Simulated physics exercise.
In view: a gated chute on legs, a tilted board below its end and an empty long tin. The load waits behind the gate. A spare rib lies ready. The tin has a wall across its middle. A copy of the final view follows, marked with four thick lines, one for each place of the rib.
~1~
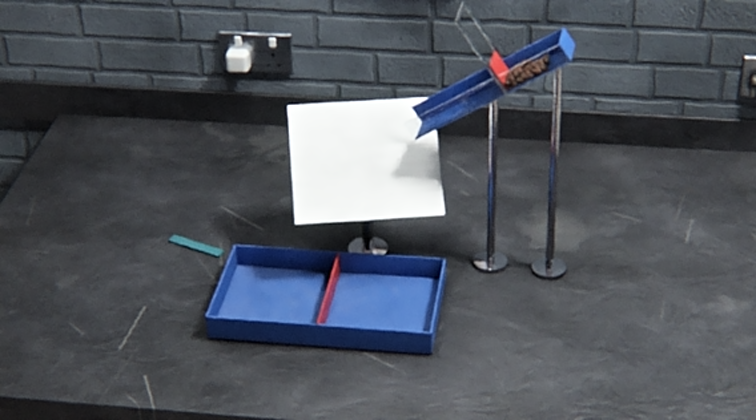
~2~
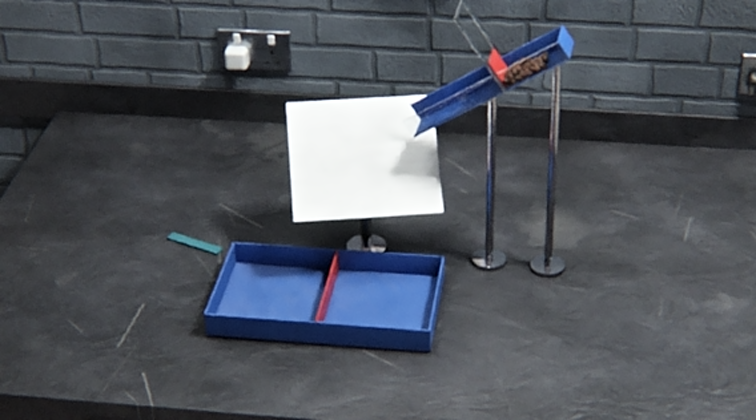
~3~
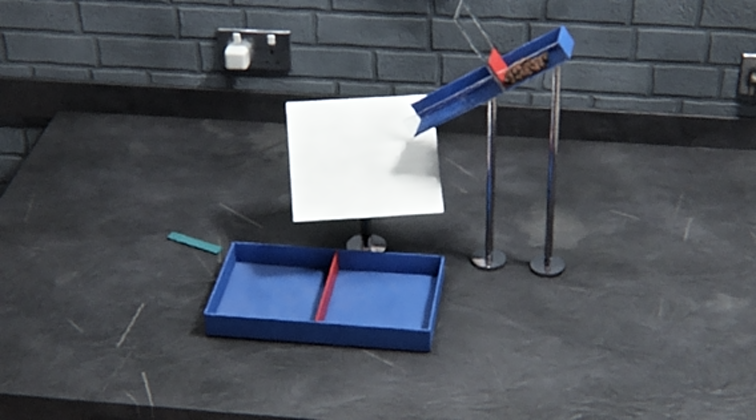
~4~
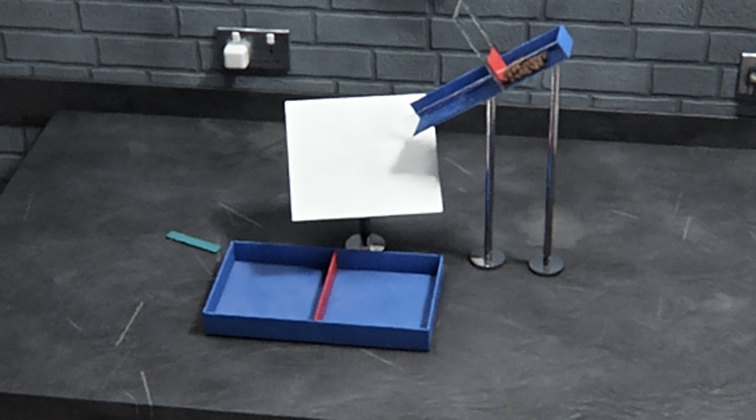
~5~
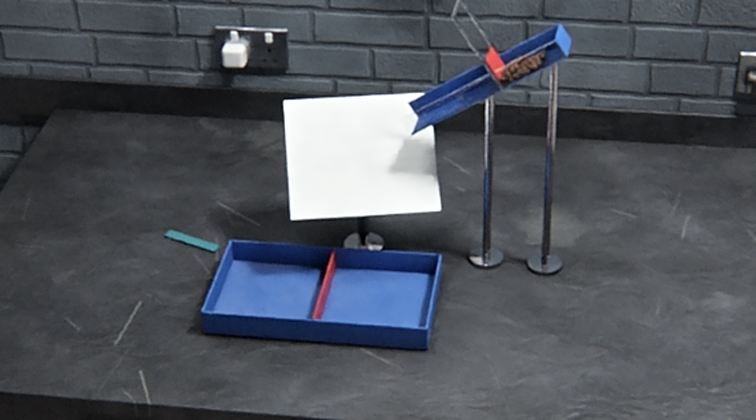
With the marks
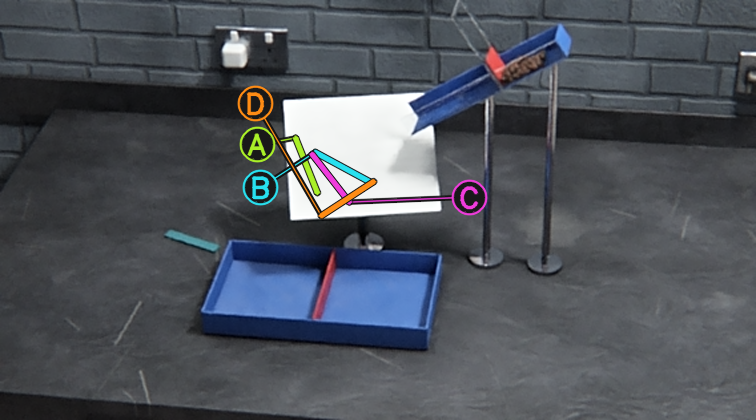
Brown load sitting still behind a red gate in a raised blue chute, above a white board and empty divided blue tray.
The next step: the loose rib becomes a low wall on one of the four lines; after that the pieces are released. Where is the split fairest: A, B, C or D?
I would pick line A.
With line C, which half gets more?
The right half.
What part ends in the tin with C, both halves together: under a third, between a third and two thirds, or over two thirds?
Line C gives over two thirds.
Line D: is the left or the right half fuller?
Left.
On the marked copy, line A from (295, 137) to (317, 192); line B from (315, 152) to (370, 181); line C from (312, 154) to (349, 202); line D from (373, 181) to (321, 215).
If A is chosen, of what is caught, roughly a third in the left half, roughly two thirds in the right.
If B is chosen, of what is caught, about a tenth in the left half, almost all in the right.
If C is chosen, of what is caught, just a few in the left half, almost all in the right.
If D is chosen, of what is caught, the larger part in the left half, about a tenth in the right.
